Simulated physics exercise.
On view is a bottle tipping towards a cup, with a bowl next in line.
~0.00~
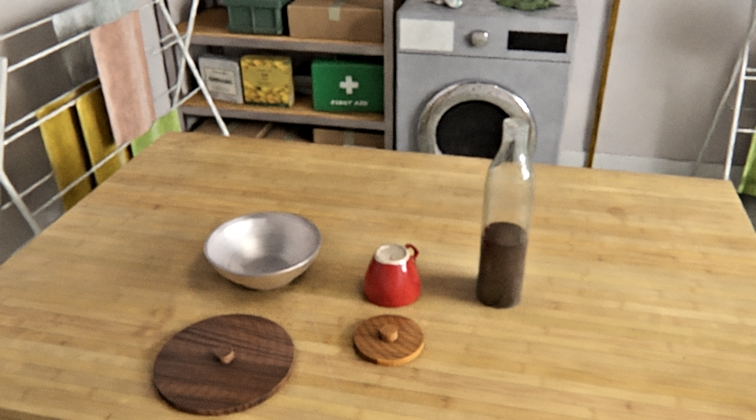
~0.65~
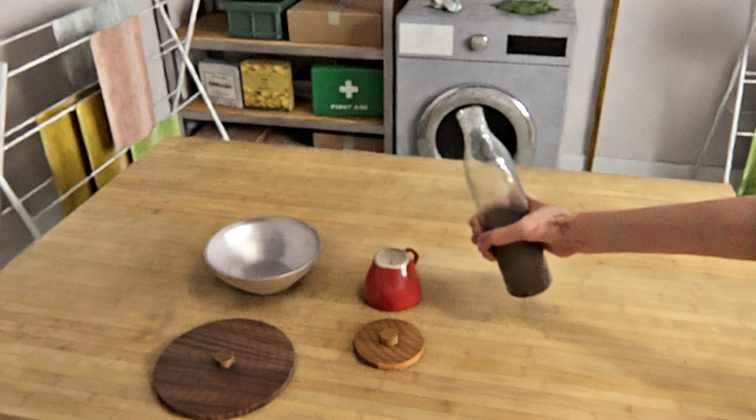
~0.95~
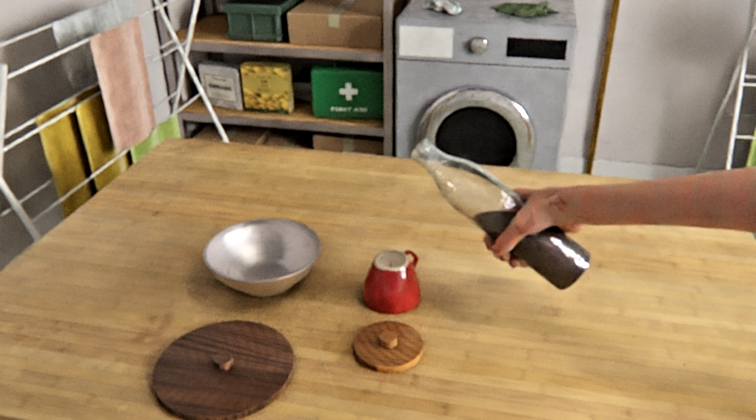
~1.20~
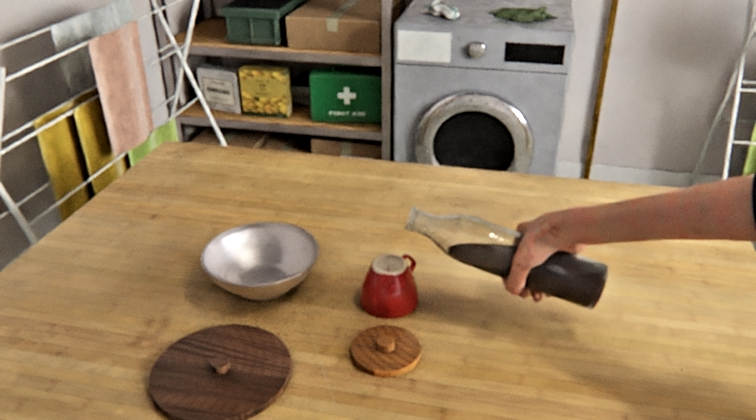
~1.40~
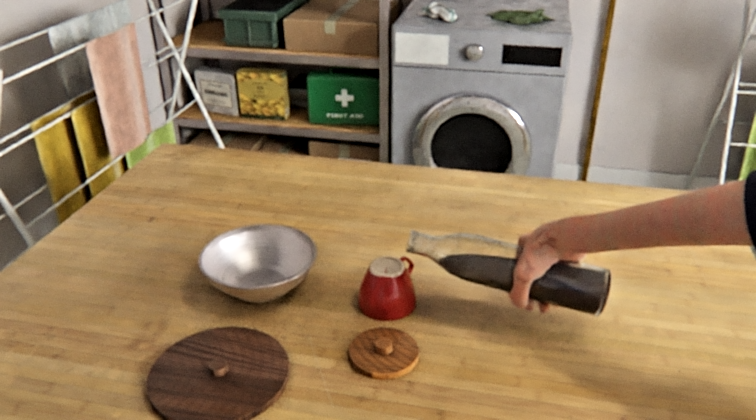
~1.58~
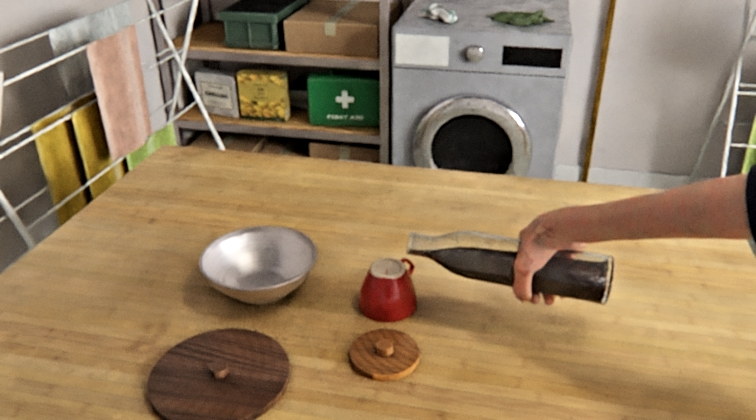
A glass bottle of dark contents stands on a wooden table, right of an upturned red cup, an open metal bowl and two round wooden lids. A hand from the right grips it, lifts it and tilts it leftward until it lies nearly level, its mouth beside the cup, with nothing leaving it.
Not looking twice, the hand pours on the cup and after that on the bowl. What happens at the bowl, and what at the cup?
In order: I'd say the bowl gets wet within; I'd say the cup gets wet only outside.
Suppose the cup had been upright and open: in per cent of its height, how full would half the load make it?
About 75 per cent.
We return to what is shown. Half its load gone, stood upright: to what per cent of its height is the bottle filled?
About 20 per cent.
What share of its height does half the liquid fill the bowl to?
35 %.
Around 2.3 s, it runs off the upturned base of the cup.
Around 3.2 s, the coffee goes into the bowl.
Around 4.6 s, the cup is empty, in a puddle; the bowl has its share inside.
